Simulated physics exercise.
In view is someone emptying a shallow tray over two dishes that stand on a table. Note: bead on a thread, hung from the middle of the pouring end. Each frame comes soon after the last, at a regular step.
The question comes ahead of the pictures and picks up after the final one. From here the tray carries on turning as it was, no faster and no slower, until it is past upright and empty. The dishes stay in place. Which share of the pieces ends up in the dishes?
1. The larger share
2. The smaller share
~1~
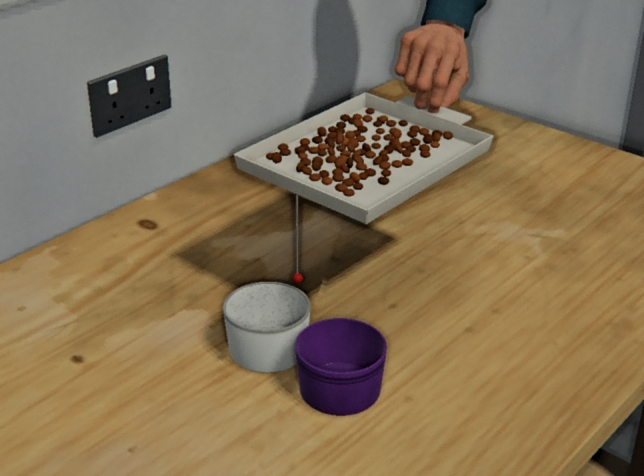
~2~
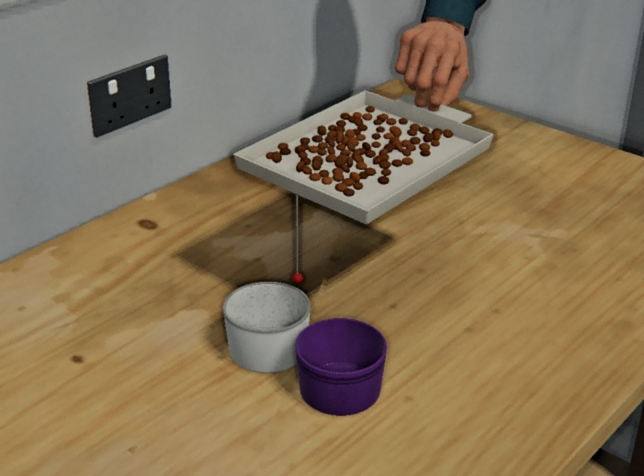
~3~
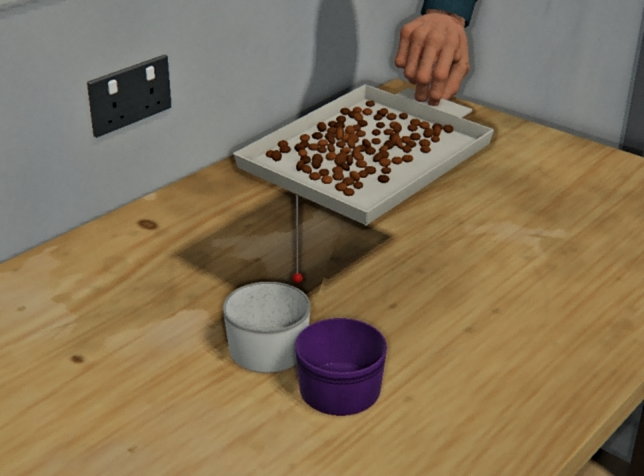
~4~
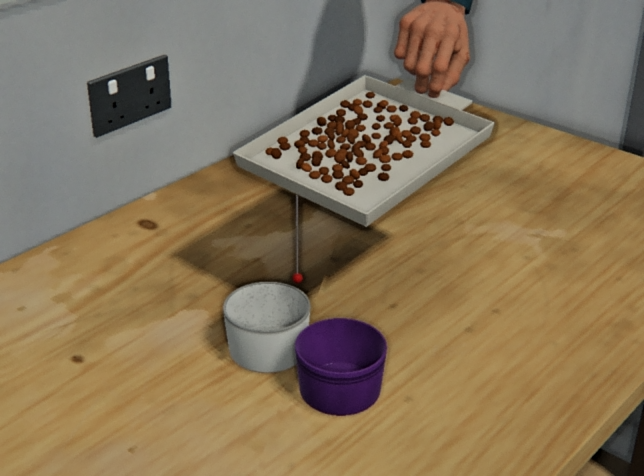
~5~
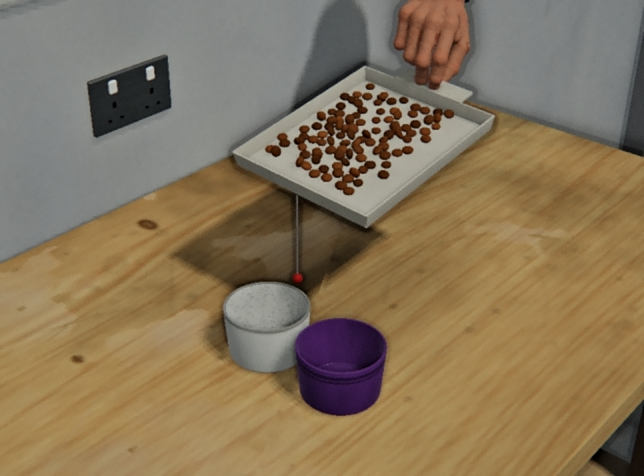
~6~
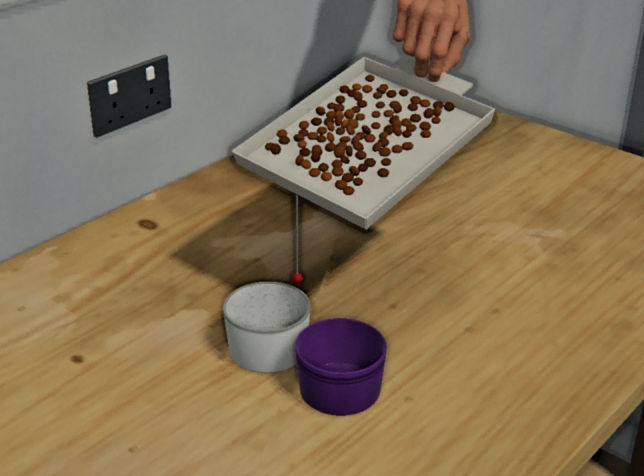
The larger share (1).
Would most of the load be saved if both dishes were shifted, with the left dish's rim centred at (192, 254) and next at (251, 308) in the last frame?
Place 1: Lower than half; place 2: Higher than half.
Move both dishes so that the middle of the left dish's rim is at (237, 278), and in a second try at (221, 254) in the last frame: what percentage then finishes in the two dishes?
In the first position around 50 percent, in the second around 0 percent.
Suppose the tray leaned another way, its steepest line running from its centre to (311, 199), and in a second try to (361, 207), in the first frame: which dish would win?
For the first slope the lefthand dish, for the second the righthand dish.
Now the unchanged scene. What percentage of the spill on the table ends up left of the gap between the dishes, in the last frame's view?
That comes to about 30 per cent of the pieces.
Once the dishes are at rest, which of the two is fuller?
Observation: The greater share ends in the dish at the right.
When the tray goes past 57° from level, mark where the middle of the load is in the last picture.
The centre of the load shows up near (334, 172) in the last view.
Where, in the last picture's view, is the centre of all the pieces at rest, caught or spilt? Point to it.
Somewhere close to (327, 376) in the last picture.
Just after the last frame, tray tipped steeply; every one on the tray.
A moment on, tray tipped right over; roughly a quarter on the tray; roughly half in the right dish; about a tenth in the left dish; about a tenth outside both; about a tenth in the air.
Further on, tray tipped past a quarter turn; roughly half in the right dish; roughly a quarter in the left dish; roughly a quarter outside both.
When it is over, tray tipped past a quarter turn; roughly half in the right dish; roughly a quarter in the left dish; roughly a quarter outside both.
